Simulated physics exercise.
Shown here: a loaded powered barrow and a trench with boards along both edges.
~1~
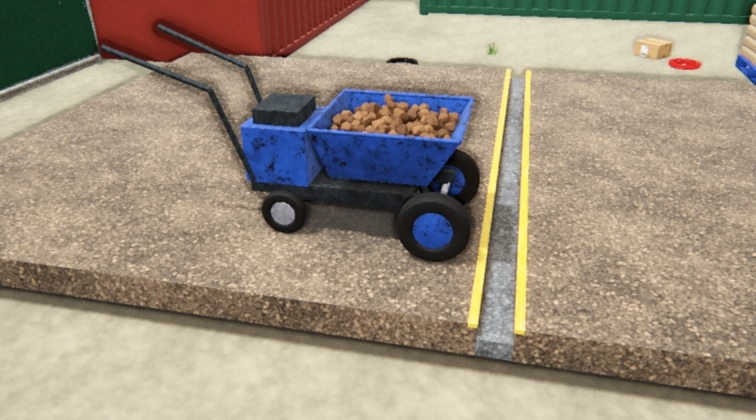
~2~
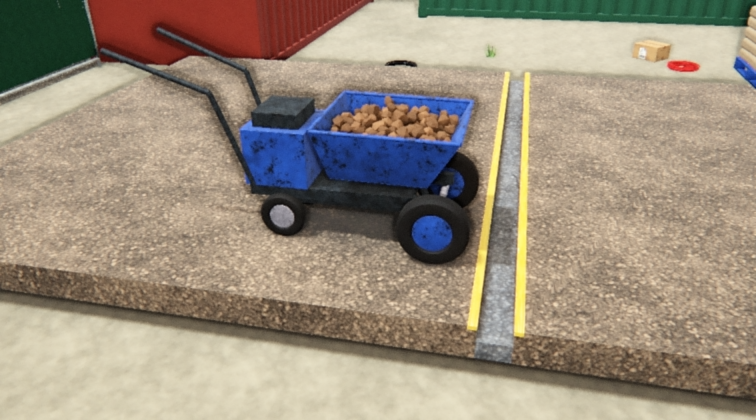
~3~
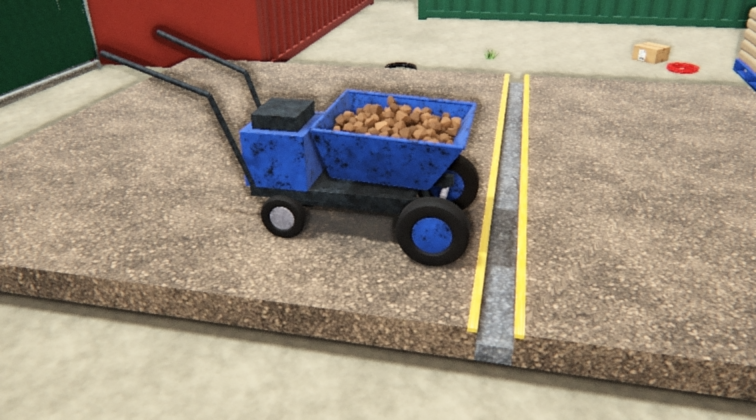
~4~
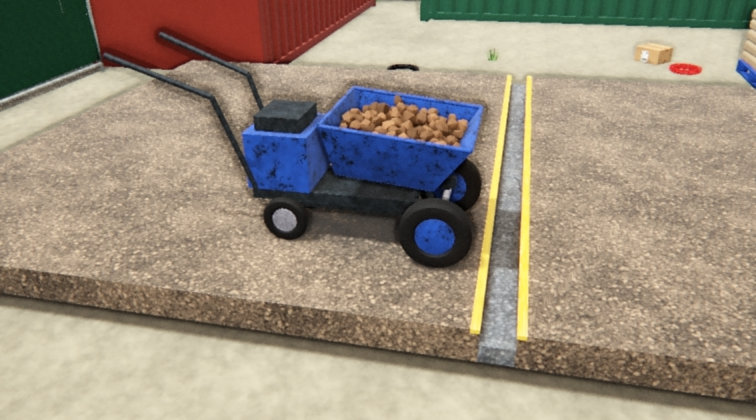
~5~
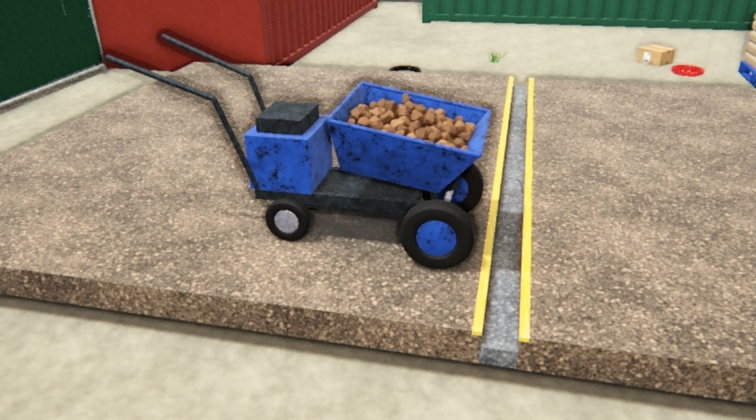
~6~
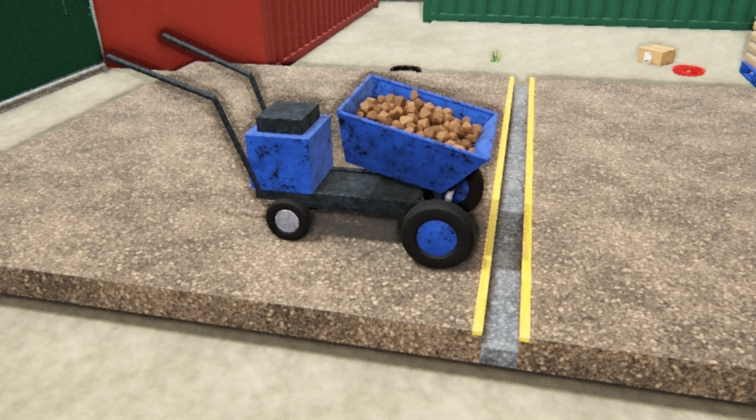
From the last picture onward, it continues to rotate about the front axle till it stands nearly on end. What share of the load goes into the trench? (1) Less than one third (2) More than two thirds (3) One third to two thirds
Less than one third (1).
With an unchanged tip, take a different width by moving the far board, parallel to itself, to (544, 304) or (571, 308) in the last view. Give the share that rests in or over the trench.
20 %, 50 %.
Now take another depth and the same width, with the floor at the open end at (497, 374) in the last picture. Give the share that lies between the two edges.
About 0 %.
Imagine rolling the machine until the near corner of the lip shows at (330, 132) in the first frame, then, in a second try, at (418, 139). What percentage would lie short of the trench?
Roughly 70 per cent, then roughly 0 per cent.
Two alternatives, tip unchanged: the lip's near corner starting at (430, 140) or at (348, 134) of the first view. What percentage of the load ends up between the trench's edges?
You'd see around 30 per cent the first time and around 30 per cent the second.
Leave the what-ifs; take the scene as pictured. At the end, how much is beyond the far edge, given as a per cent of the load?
95 %.
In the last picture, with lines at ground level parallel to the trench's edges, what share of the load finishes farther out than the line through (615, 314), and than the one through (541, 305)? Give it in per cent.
The first gives 30 %, the second 80 %.
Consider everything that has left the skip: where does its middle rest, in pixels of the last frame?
Close to (574, 246).
Soon after the last picture, skip tipped steeply; all in the skip.
A little later, skip tipped steeply; most in the skip; a small part beyond it; a small part falling.
Later still, skip tipped right over; about a quarter in the skip; a stray few in or heaped over the trench; most beyond it; a stray few falling.
By the end, skip tipped right over; a small part in or heaped over the trench; nearly all beyond it.
